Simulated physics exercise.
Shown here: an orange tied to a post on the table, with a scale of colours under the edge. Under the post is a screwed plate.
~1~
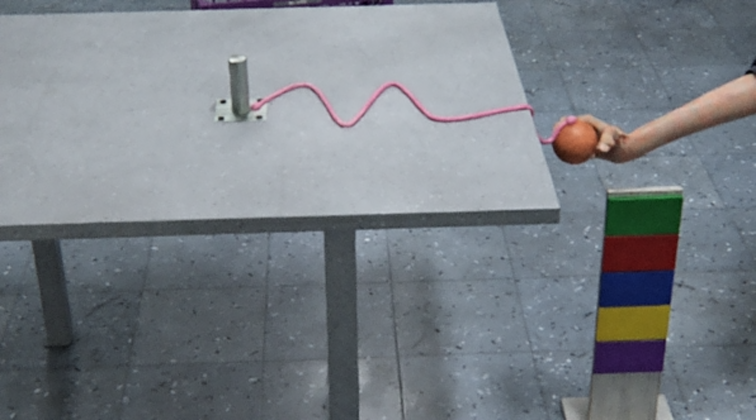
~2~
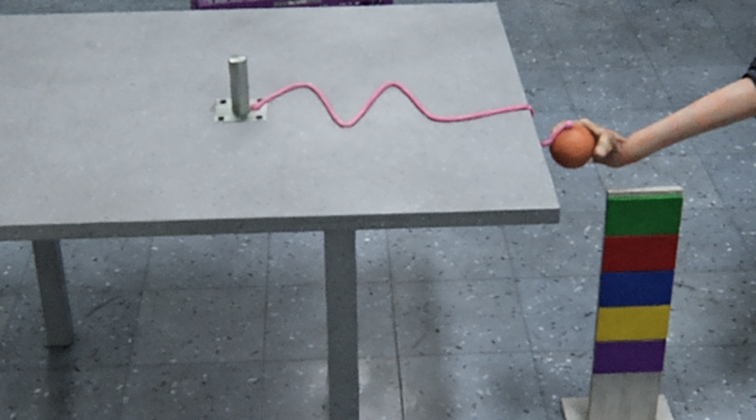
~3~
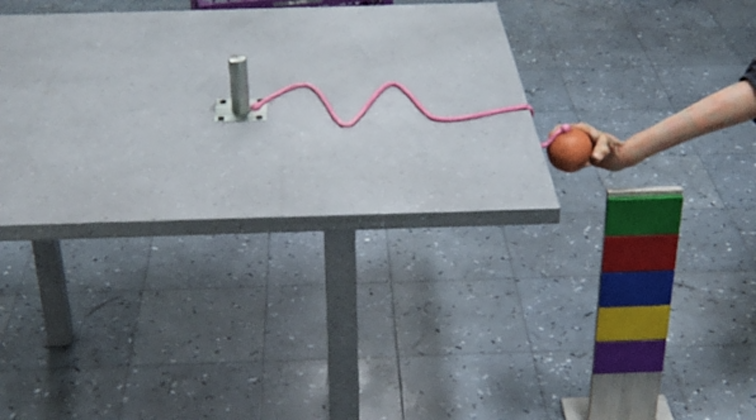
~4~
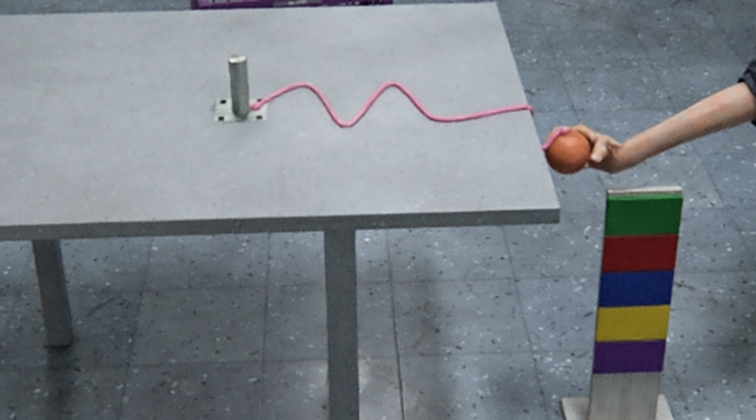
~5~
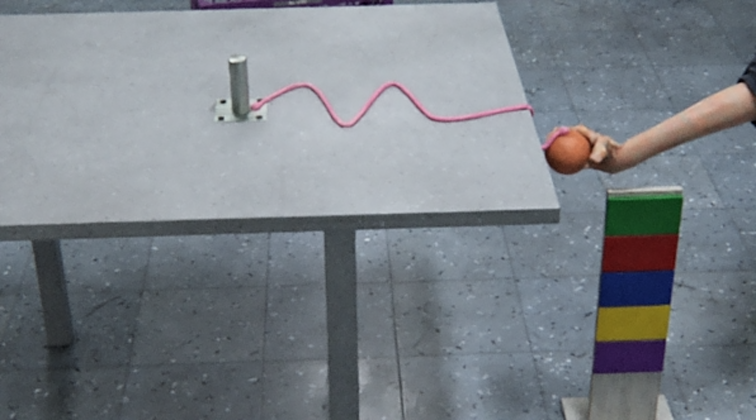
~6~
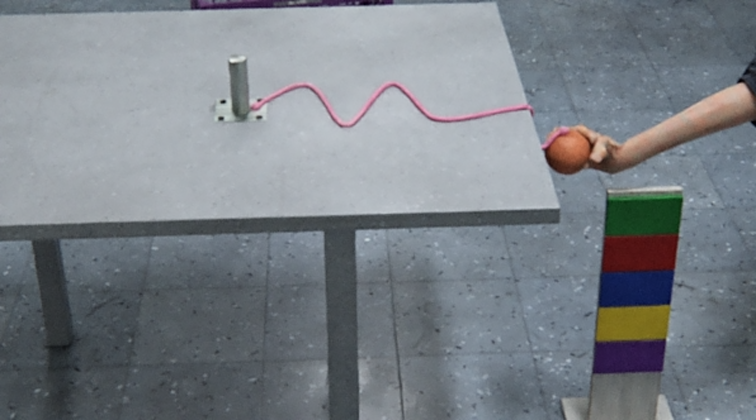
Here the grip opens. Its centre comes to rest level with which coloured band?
With the purple one.
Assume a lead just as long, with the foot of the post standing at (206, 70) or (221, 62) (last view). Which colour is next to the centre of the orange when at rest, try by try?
In turn, yellow and then yellow.
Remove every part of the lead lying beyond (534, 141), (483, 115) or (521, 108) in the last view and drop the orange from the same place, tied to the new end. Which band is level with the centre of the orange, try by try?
Here's the sequence: Yellow; next: Red; last: Blue.
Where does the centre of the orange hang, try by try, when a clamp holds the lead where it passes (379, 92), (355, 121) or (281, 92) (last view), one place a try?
Approximately at (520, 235), at (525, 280) and at (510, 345), in that order.
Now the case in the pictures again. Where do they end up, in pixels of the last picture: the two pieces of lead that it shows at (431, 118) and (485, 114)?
About (523, 190), and the other about (519, 236).
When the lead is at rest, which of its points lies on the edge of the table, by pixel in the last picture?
It's the piece you see at (384, 87).
Soon after, orange near (509, 329); level with yellow.
After that, orange near (524, 357); level with purple.
In the end, orange near (510, 359); level with purple. At purple.
